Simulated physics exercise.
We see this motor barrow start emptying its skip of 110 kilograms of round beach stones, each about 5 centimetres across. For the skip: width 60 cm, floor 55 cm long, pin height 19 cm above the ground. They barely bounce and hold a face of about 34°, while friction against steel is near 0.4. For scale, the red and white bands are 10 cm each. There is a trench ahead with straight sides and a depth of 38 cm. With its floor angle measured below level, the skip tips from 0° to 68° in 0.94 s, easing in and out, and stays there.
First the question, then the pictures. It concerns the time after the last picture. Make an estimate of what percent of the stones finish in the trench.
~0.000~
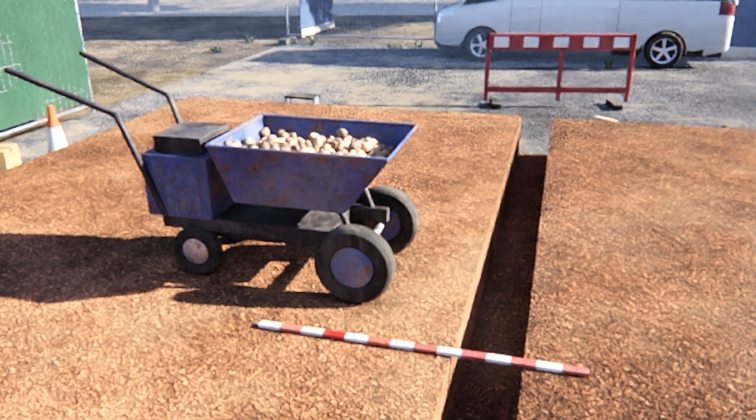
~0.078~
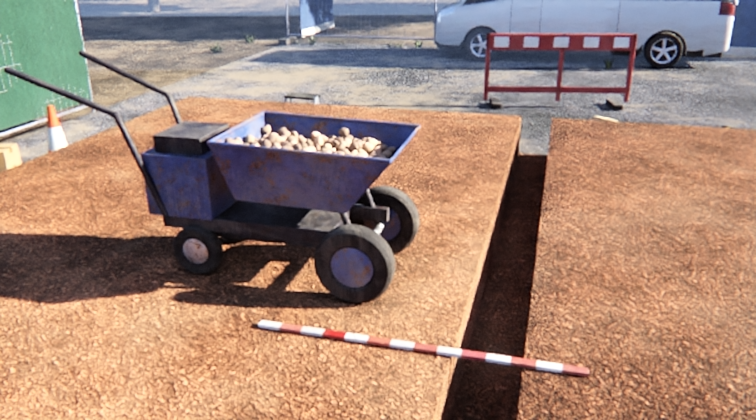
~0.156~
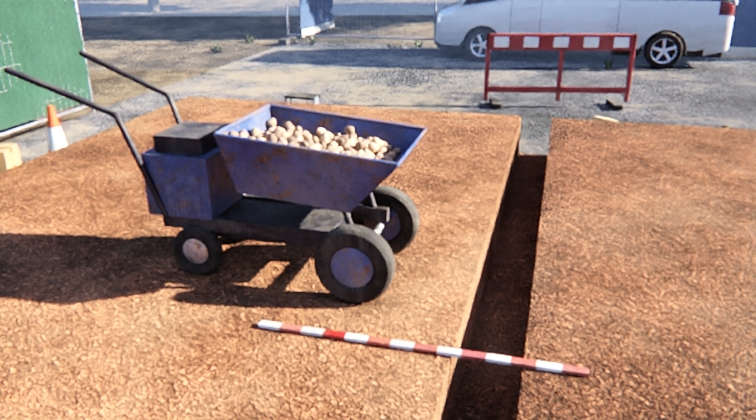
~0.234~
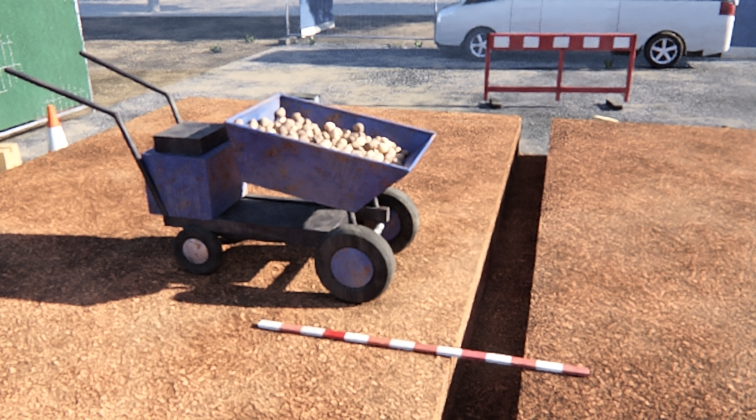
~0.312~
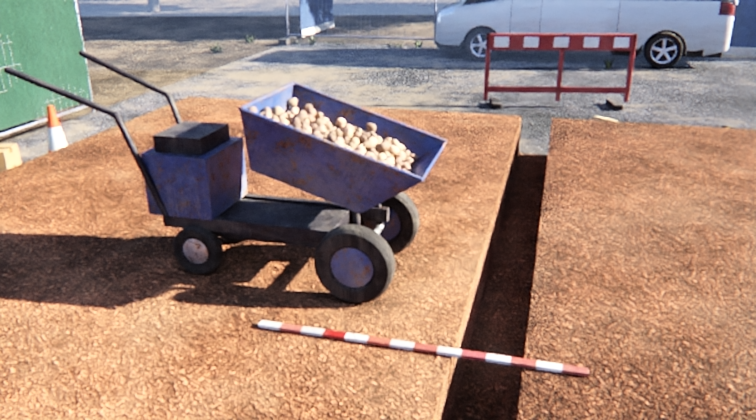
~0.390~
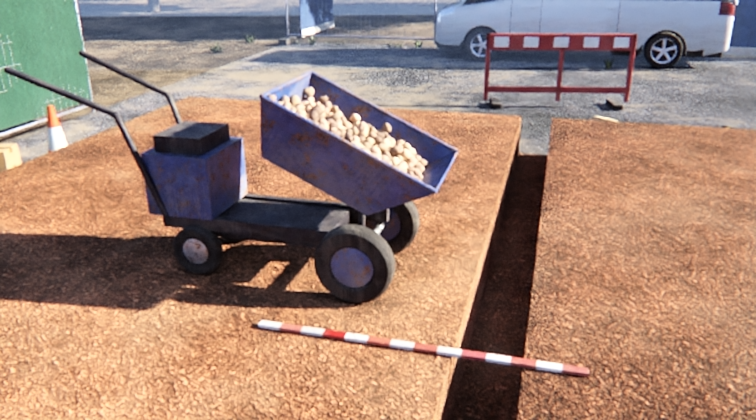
About 58 percent.
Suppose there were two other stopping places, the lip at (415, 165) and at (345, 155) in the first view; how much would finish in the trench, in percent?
I'd say some 35 per cent and some 90 per cent.
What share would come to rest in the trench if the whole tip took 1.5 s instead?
Probably about 70 in a hundred.
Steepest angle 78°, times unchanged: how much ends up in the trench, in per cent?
Then about 65 per cent.
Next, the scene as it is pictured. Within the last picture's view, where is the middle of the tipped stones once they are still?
Somewhere around (522, 338) in the last picture.
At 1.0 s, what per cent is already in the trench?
Around 25 per cent of it, at that instant.
After 0.7 s the floor is at 57°; 100 % in the skip; the foremost stones are at (465, 225).
After 1.0 s the floor is at 68°; 65 % in the skip, 25 % in the trench, 10 % past the trench; the foremost stones are at (566, 297).
After 1.4 s the floor is at 68°; 23 % in the skip, 36 % in the trench, 41 % past the trench; the foremost stones are at (718, 320).
After 3.3 s the floor is at 68°; 0 % in the skip, 58 % in the trench, 42 % past the trench; the foremost stones are past the picture's edge.
